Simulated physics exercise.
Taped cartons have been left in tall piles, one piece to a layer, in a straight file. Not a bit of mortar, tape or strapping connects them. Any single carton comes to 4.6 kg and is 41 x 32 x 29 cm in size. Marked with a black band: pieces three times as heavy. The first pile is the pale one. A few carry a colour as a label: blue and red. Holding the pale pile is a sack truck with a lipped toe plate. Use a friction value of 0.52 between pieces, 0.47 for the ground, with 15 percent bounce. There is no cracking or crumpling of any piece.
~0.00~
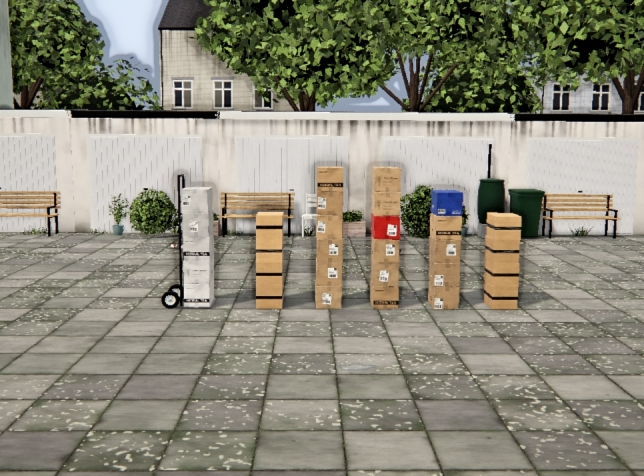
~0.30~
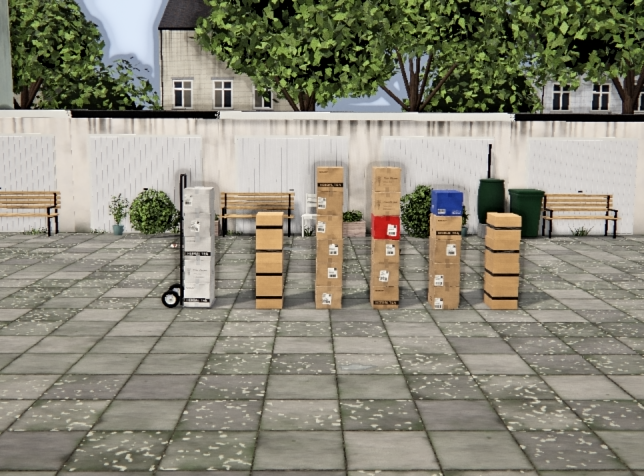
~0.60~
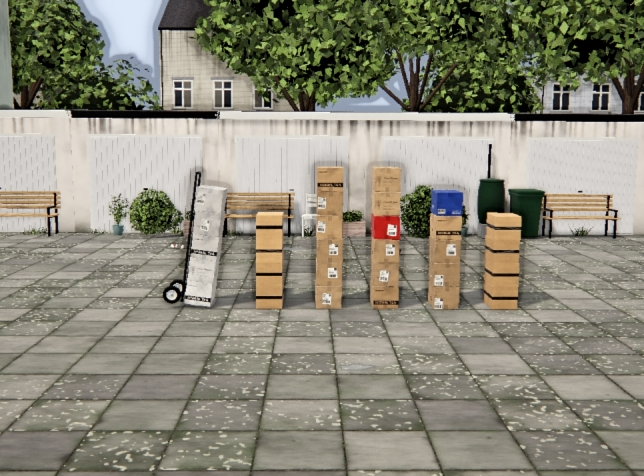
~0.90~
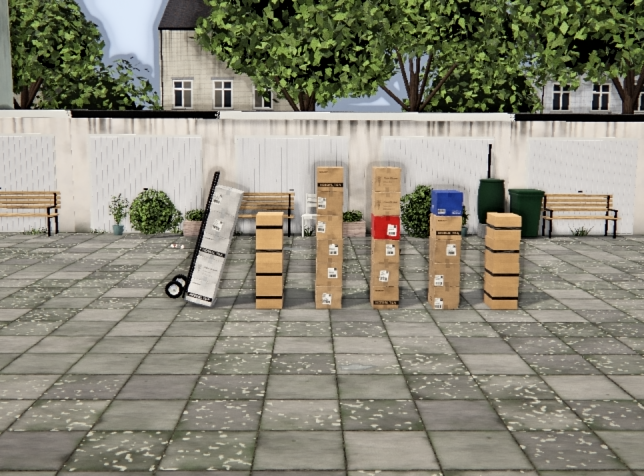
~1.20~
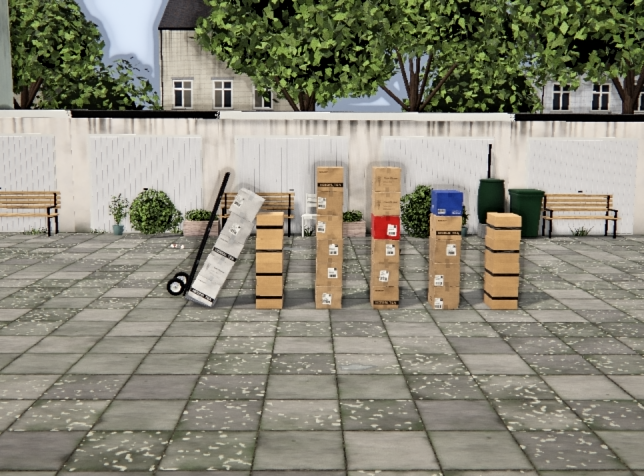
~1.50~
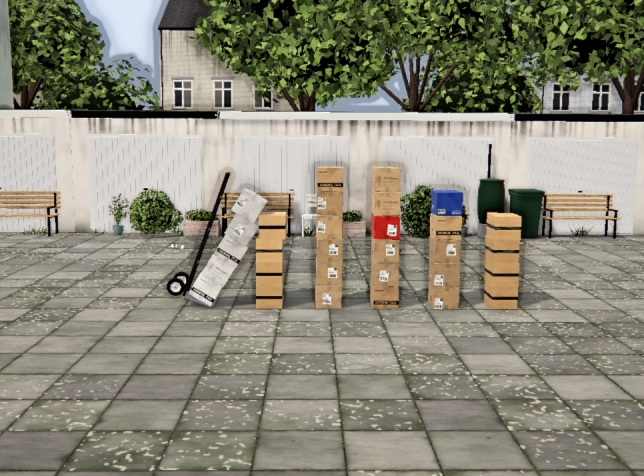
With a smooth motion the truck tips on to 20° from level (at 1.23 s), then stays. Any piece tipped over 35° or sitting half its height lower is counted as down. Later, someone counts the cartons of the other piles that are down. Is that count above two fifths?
No, it is below two fifths.
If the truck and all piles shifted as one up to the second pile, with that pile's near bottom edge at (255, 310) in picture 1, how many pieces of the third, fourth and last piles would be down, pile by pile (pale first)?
Pile by pile, you'd see third at 0, fourth at 0 and last at 0 down.
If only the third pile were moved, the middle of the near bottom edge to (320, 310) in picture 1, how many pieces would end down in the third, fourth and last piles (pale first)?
Down counts: Third 0, fourth 0, last 0.
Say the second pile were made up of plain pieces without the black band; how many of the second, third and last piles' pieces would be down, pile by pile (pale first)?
Down per pile - second: 4, third: 6, last: 4.
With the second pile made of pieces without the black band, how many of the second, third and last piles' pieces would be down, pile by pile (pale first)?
In that case second 4, third 6, last 4.
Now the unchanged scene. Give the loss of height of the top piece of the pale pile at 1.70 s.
Some 10 centimetres.
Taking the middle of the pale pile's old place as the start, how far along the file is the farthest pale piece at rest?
Roughly 60 cm.
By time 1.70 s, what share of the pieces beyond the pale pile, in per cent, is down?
By then 0 %.
After 1.70 s, 0 of the pale pile down; none of the 25 other cartons down, 1 disturbed.
In the end (2.3 s), 0 of the pale pile down; none of the 25 other cartons down, 1 disturbed; red carton unmoved; blue carton unmoved. That is 0 per cent. From the last view, middles, red carton near (385, 226), blue carton near (447, 203).
